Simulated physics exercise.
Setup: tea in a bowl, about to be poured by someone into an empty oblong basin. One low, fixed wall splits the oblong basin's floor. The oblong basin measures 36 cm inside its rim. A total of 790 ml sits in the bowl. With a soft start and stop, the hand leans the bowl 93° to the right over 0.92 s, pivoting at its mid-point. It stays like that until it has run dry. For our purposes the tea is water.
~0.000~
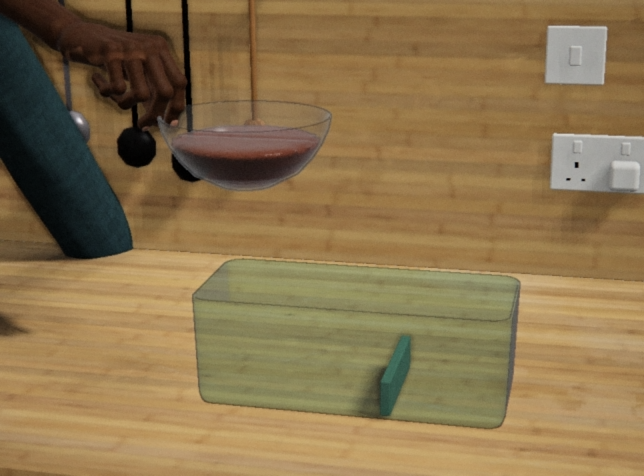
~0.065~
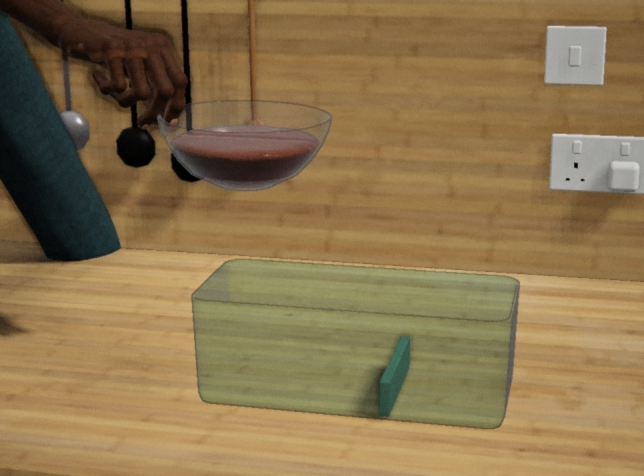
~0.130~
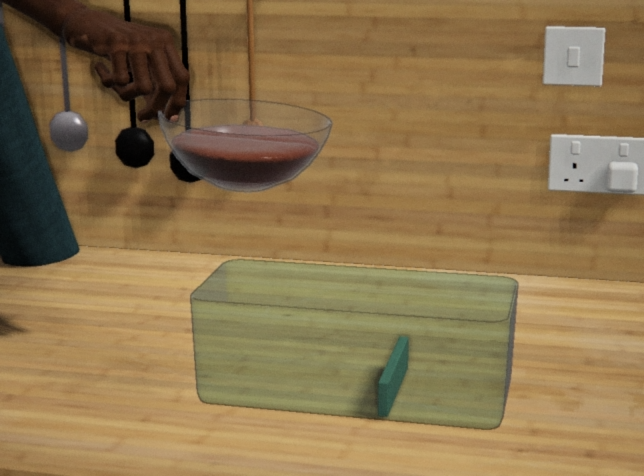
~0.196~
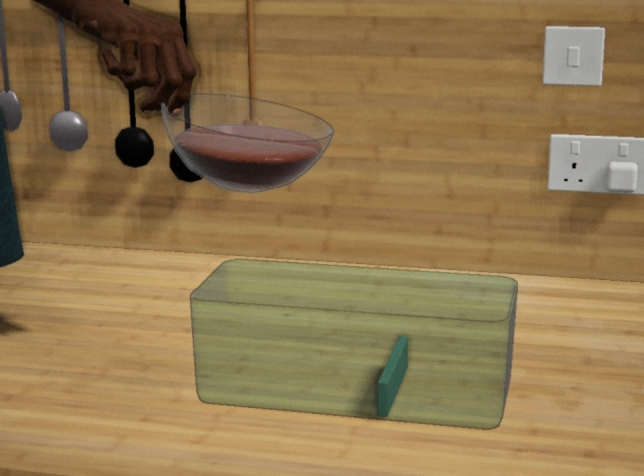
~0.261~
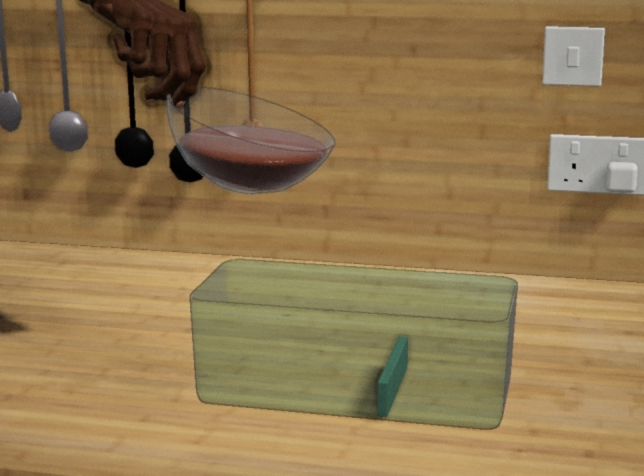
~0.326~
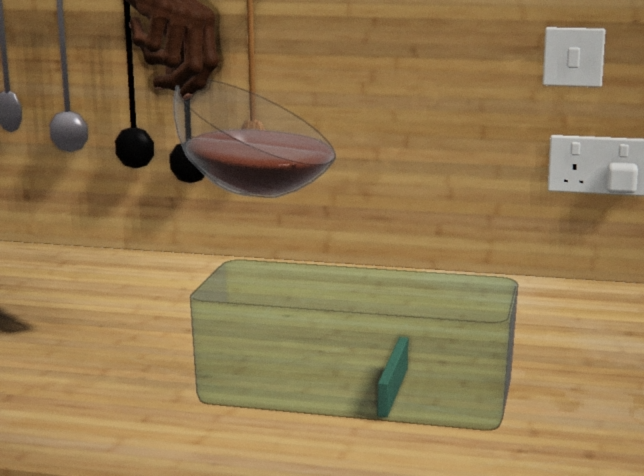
A hand gradually tilts a clear bowl of reddish liquid rightward above an oblong basin.
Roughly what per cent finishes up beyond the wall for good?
Roughly 25 per cent.
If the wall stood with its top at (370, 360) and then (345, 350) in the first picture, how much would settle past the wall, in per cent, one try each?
Respectively close to 60 and 80 %.
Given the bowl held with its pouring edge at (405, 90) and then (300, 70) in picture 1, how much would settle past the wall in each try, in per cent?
Near 85 in a hundred on the first go and near 10 in a hundred on the second.
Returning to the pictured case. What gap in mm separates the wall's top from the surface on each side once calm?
On the left it's about 24 mm; on the right, about 32 mm.
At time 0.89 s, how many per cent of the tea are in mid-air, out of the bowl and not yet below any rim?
About 5 % of the total.
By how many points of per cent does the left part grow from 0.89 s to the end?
That works out to roughly 3 per cent of the whole.
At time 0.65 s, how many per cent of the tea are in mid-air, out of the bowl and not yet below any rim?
About 40 per cent.
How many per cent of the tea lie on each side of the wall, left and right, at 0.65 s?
22 on the left, 14 on the right, roughly.
After 0.65 s the tilt is 75° and 24 per cent is still to pour, 22 is left of the wall and 14 right of it.
After 0.89 s the tilt is 93° and 0 per cent is still to pour, 70 is left of the wall and 25 right of it.
After 1.15 s the tilt is 93° and 0 per cent is still to pour, 73 is left of the wall and 25 right of it.
After 1.42 s the tilt is 93° and 0 per cent is still to pour, 73 is left of the wall and 25 right of it.
In the end 73 per cent lies left of the wall, 25 right of it and 2 outside.
